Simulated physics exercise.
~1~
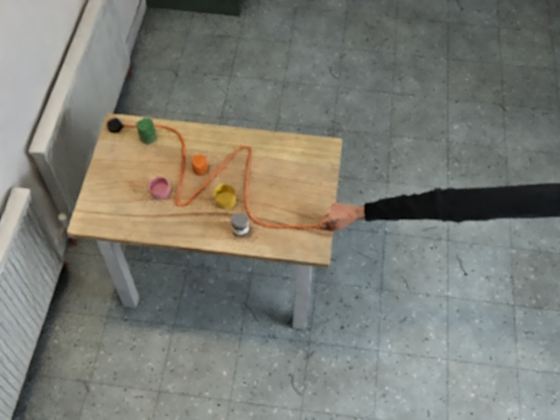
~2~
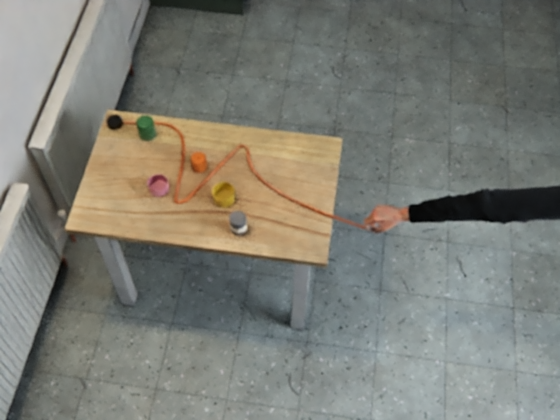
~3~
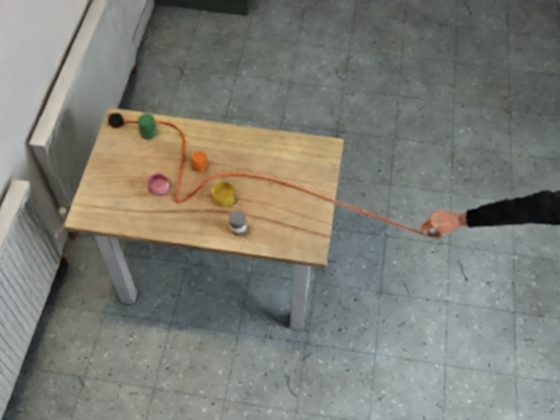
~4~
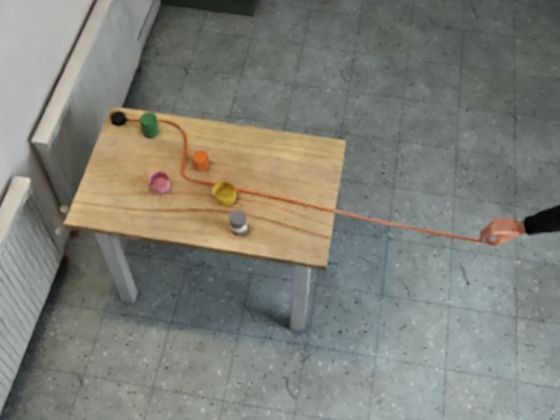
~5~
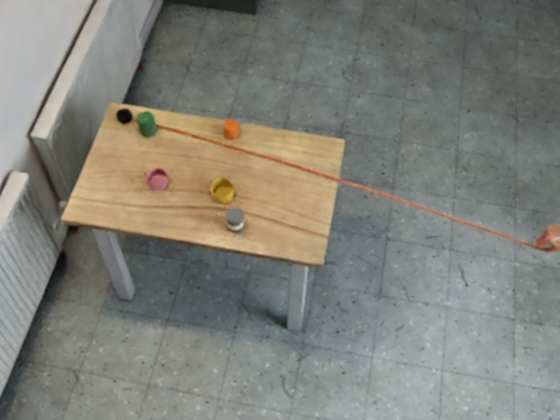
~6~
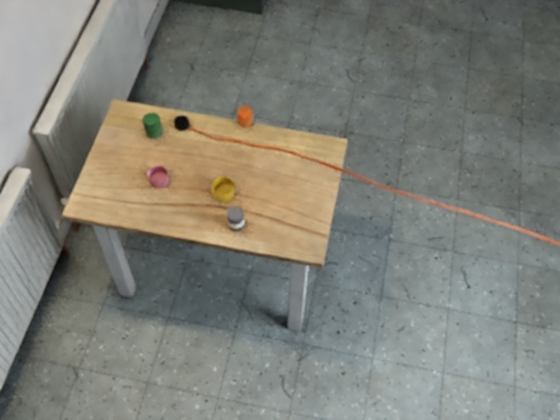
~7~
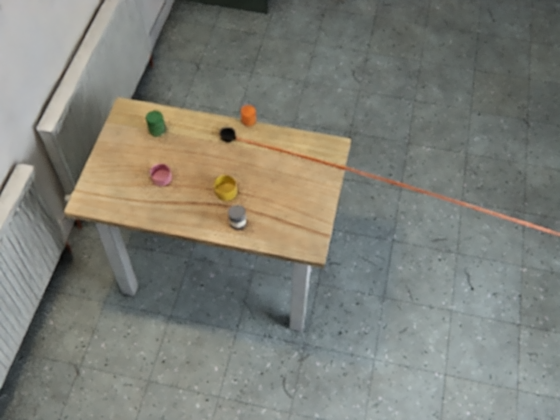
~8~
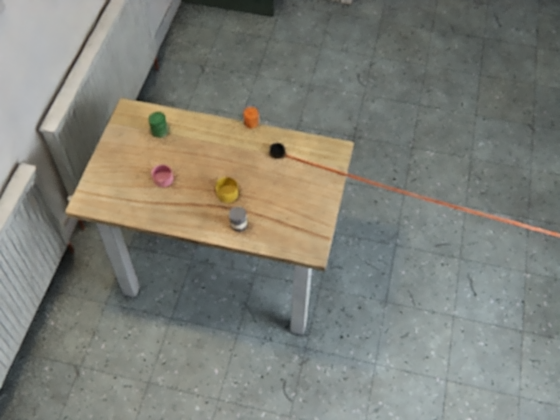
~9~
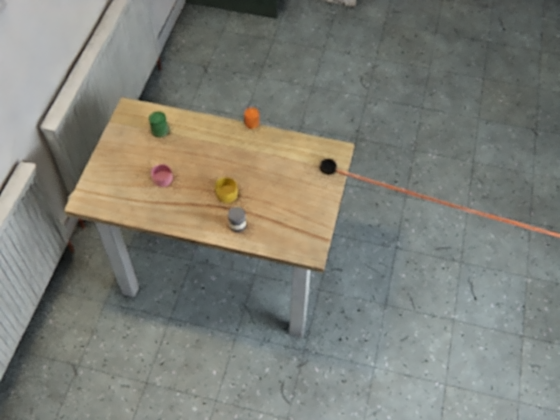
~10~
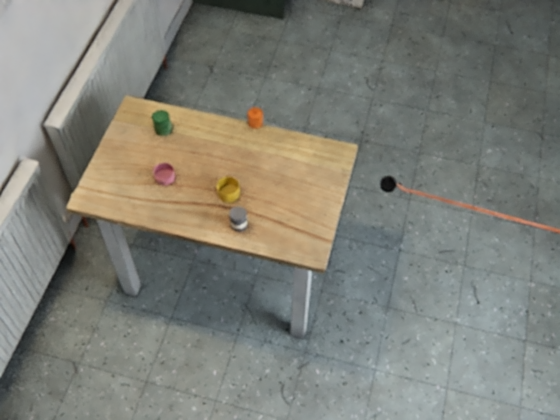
A hand pulled an orange cord to the right across a wooden table, shifting an orange pot toward the far edge, then dragged the attached black object past the other containers and off the table's right side, leaving the rest standing.
